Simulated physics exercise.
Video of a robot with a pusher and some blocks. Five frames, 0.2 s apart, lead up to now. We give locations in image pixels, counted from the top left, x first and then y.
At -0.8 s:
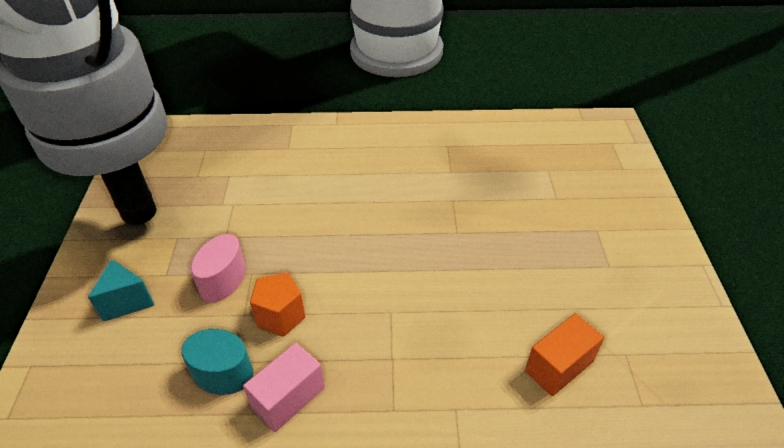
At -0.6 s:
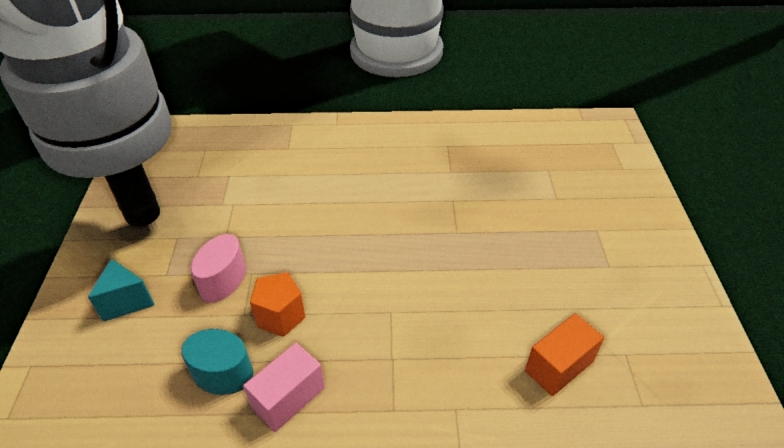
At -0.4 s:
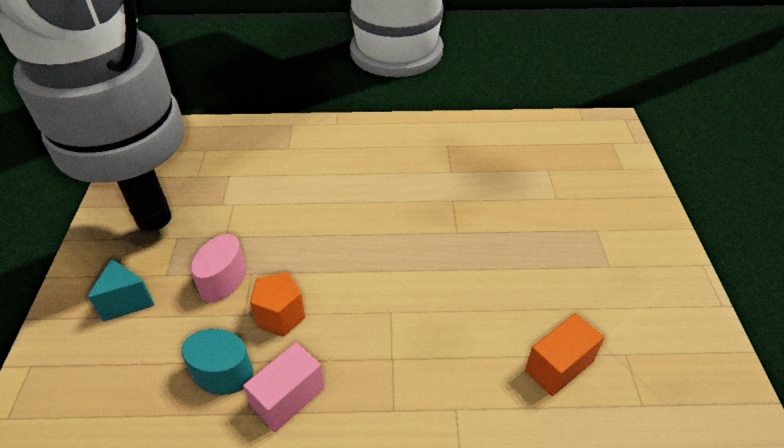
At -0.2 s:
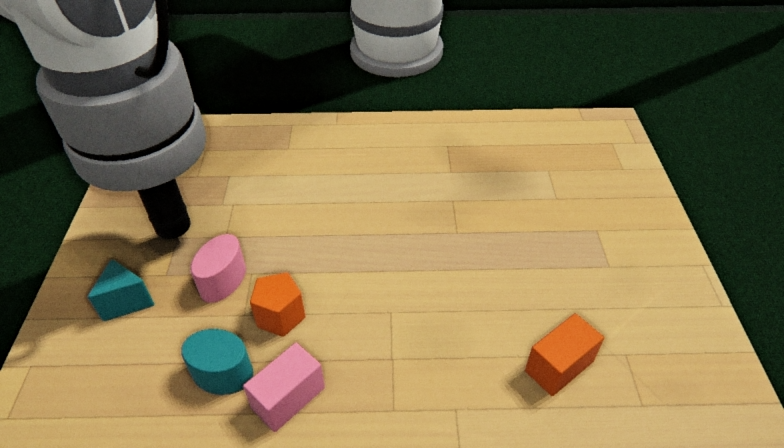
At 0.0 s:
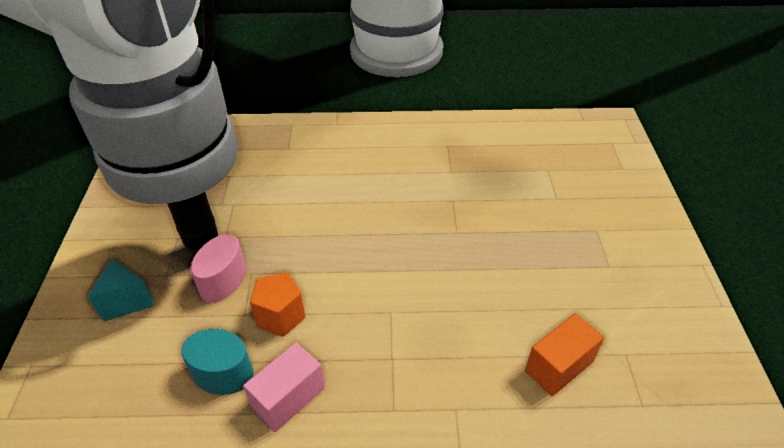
In this clip, a robot arm with a black pusher moves rightward and slightly down over a wooden surface, from above a teal triangular block to beside a pink elliptical block, while all the scattered teal, pink and orange blocks remain still.
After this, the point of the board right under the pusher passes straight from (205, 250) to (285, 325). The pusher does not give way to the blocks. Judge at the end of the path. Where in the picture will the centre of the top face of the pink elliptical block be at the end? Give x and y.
In the picture, it is at (243, 322).
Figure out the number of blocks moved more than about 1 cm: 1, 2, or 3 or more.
It displaces two.
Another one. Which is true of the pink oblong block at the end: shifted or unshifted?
Undisturbed, or as good as.
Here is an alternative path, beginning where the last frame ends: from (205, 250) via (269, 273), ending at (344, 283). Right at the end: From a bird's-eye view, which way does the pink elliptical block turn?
Looking from above, the answer is clockwise.
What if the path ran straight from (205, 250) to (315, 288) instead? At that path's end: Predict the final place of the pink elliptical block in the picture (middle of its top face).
It comes to (231, 272).
What follows on the original path. One third of the way, pusher at (227, 263); pink elliptical block at (227, 279), turned 30° clockwise.
Two thirds of the way, pusher at (254, 287); pink elliptical block at (237, 306), turned 70° clockwise; orange pentagon at (294, 312), turned 50° anticlockwise.
At the end, pusher at (283, 313); turquoise elliptical block at (207, 356); pink elliptical block at (243, 323), turned 110° clockwise; orange pentagon at (312, 326), turned 80° anticlockwise; pink oblong block in place.
